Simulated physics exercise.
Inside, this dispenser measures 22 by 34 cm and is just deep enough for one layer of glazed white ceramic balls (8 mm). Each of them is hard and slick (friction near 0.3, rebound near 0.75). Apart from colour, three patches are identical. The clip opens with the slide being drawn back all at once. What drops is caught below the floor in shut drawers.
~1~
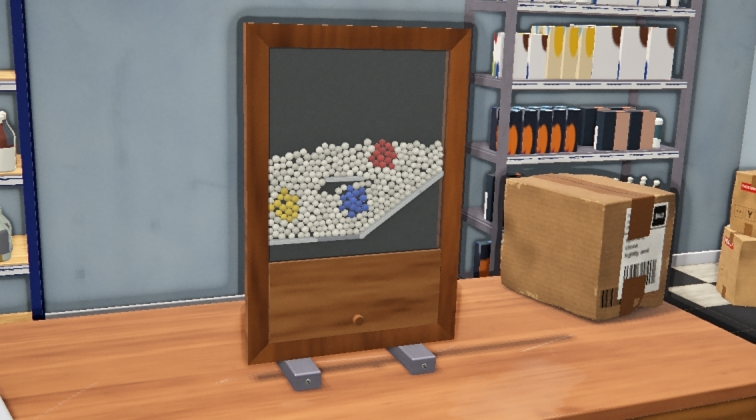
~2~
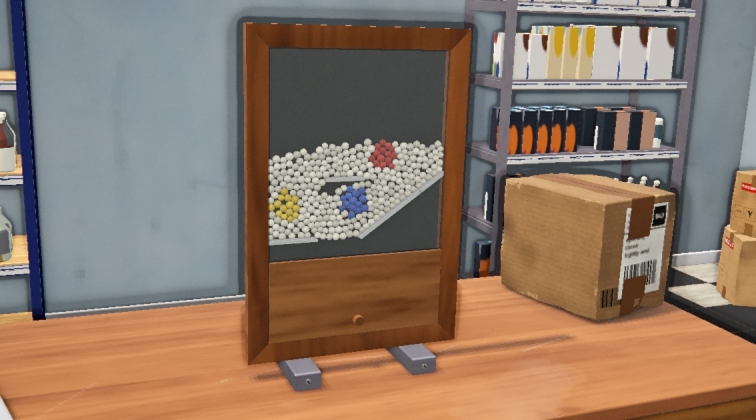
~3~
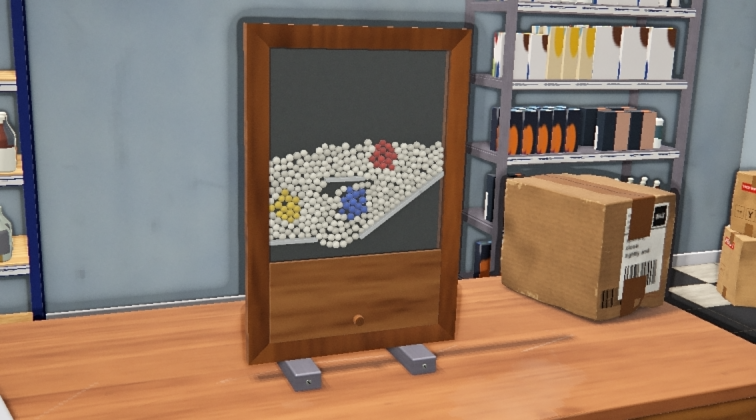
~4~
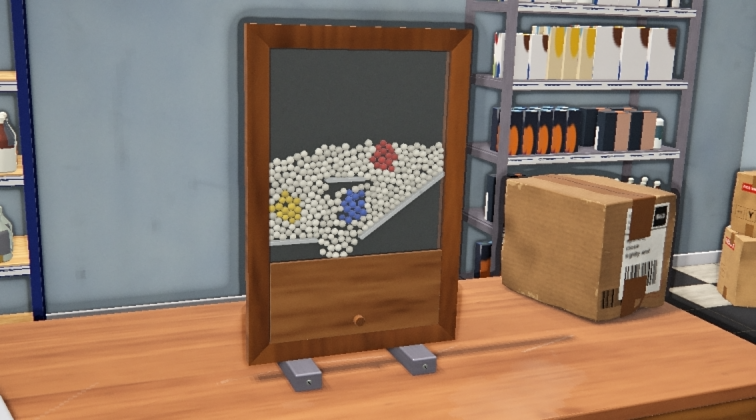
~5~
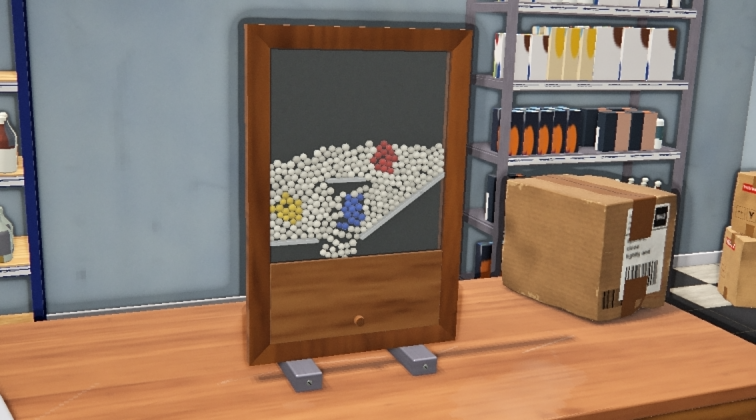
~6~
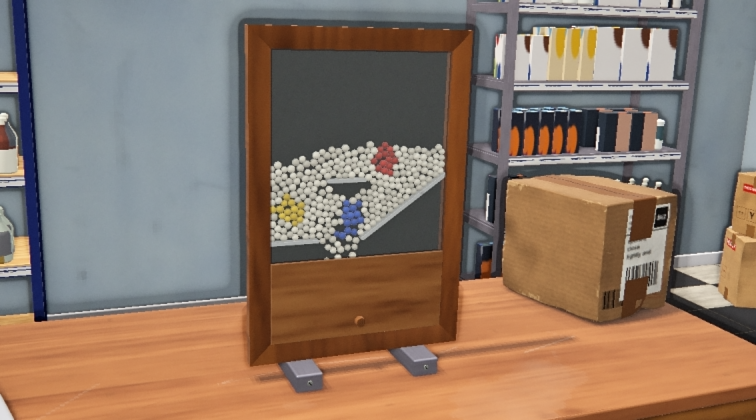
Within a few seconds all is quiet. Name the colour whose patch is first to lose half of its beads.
Colour: Blue.
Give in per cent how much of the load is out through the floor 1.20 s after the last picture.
I'd put it at some 95 per cent.
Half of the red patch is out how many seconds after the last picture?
That happens at roughly 0.4 seconds.
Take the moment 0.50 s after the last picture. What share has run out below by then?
It should be near 70 per cent.
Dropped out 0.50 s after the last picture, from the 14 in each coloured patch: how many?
From blue, 14; from yellow, 6; from red, 12.
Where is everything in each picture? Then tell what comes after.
In the first frame, about 310 balls; balls' middle (350, 189); blue patch (354, 201); yellow patch (286, 207); red patch (384, 155); slide (313, 239) to (362, 236).
In the second frame, balls' middle (350, 189); 0 out.
In the third frame, balls' middle (350, 190); 5 out.
In the fourth frame, balls' middle (349, 193); 14 out.
In the fifth frame, balls' middle (355, 194); 20 out.
In the sixth frame, balls' middle (353, 201); 28 out; blue patch (350, 219); yellow patch (290, 211); red patch (385, 159); wall ends (362, 237) to (445, 173), (328, 181) to (364, 180).
Then, 0.15 s after the last picture, 30 % are out; out of 14, blue 14, yellow 0, red 0.
Then, 0.50 s after the last picture, 70 % are out; out of 14, blue 14, yellow 6, red 13.
Then, 1.20 s after the last picture, 95 % are out; out of 14, blue 14, yellow 13, red 14.
All still 2.2 s after it, 95 % are out; out of 14, blue 14, yellow 13, red 14; half out at blue 0.09 s, yellow 0.66 s, red 0.43 s.
